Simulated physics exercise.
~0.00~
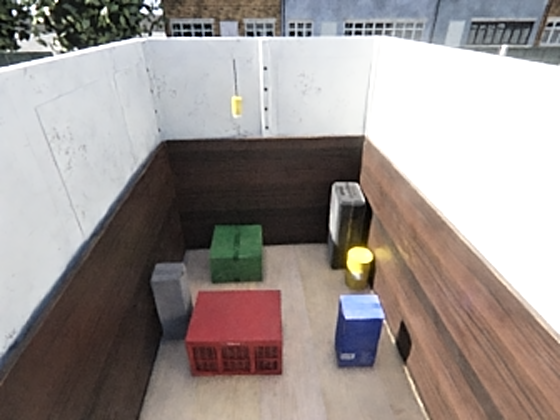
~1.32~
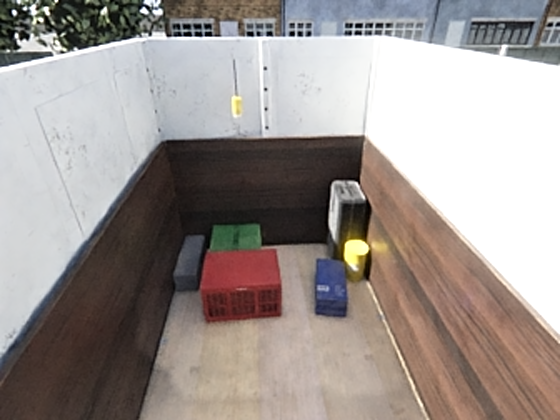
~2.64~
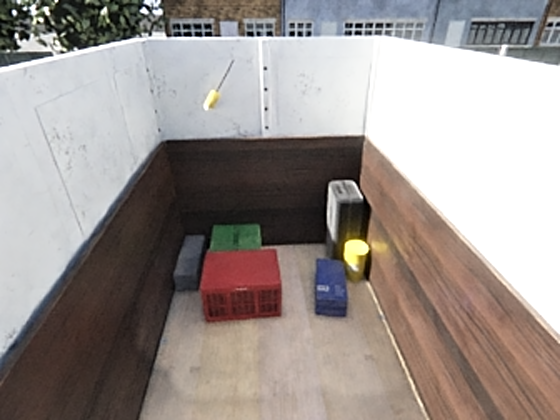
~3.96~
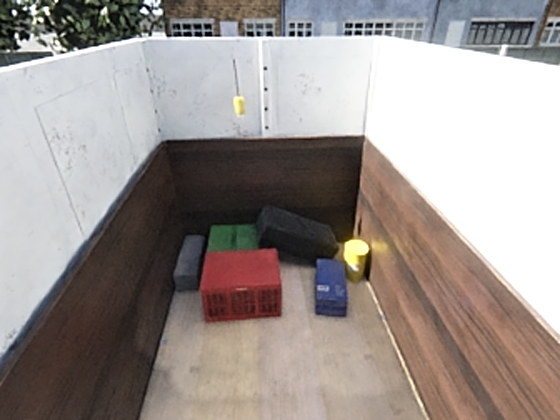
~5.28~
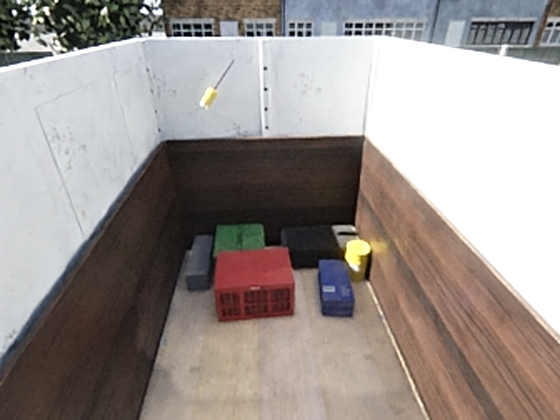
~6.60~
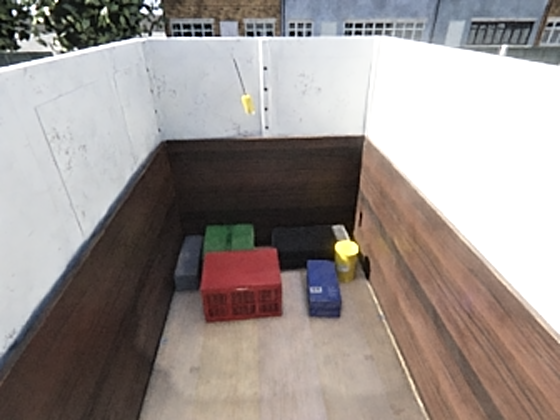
Boxes slide forward in a van bay, and the black case topples left onto its side.
